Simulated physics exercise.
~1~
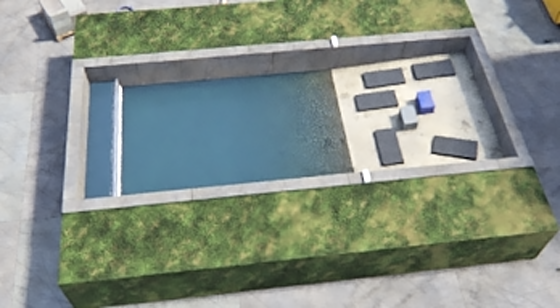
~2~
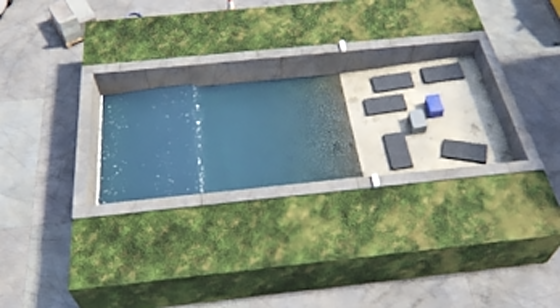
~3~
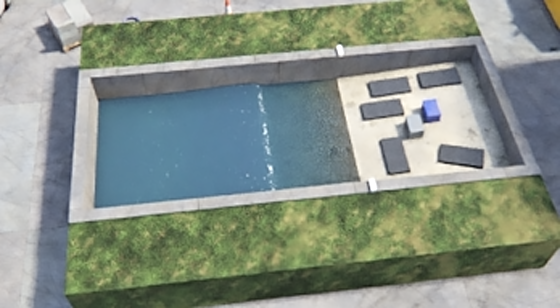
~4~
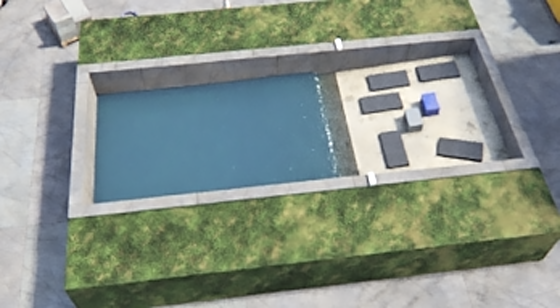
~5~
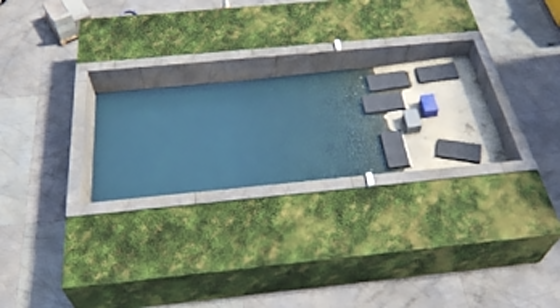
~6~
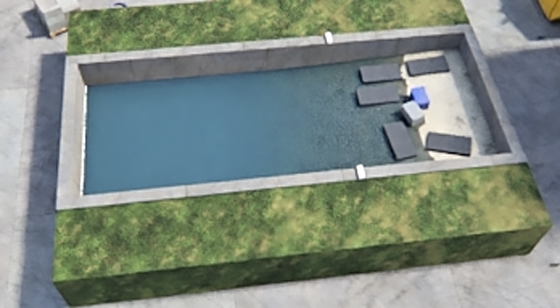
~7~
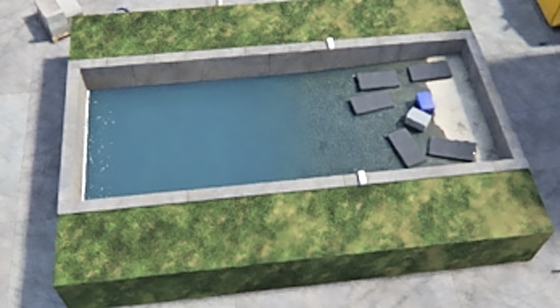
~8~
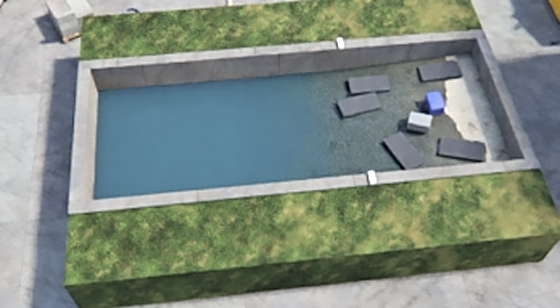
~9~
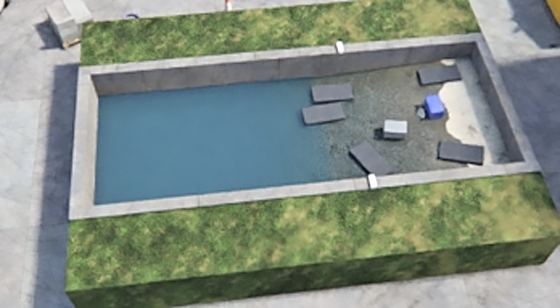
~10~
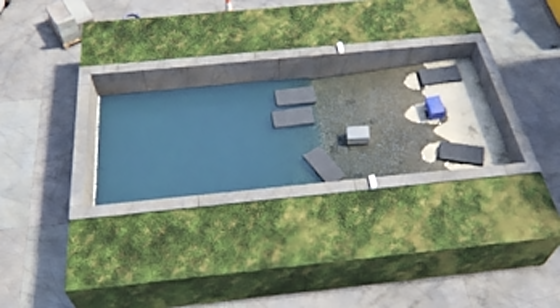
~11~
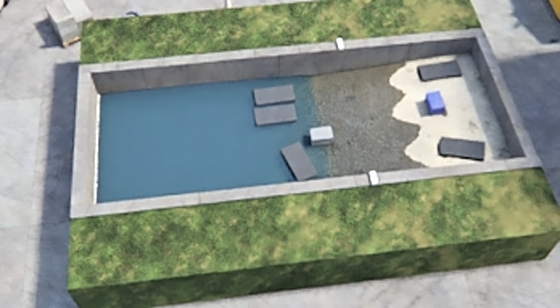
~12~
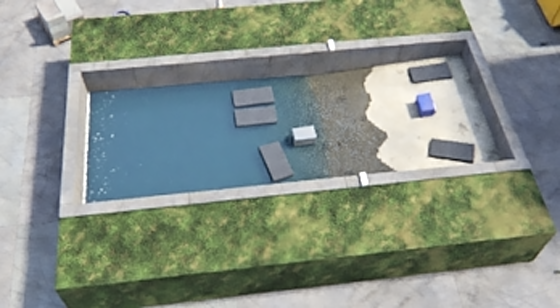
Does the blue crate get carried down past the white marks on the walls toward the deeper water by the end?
No, the blue crate stays aground on the pale slope at the right, short of the white marks.
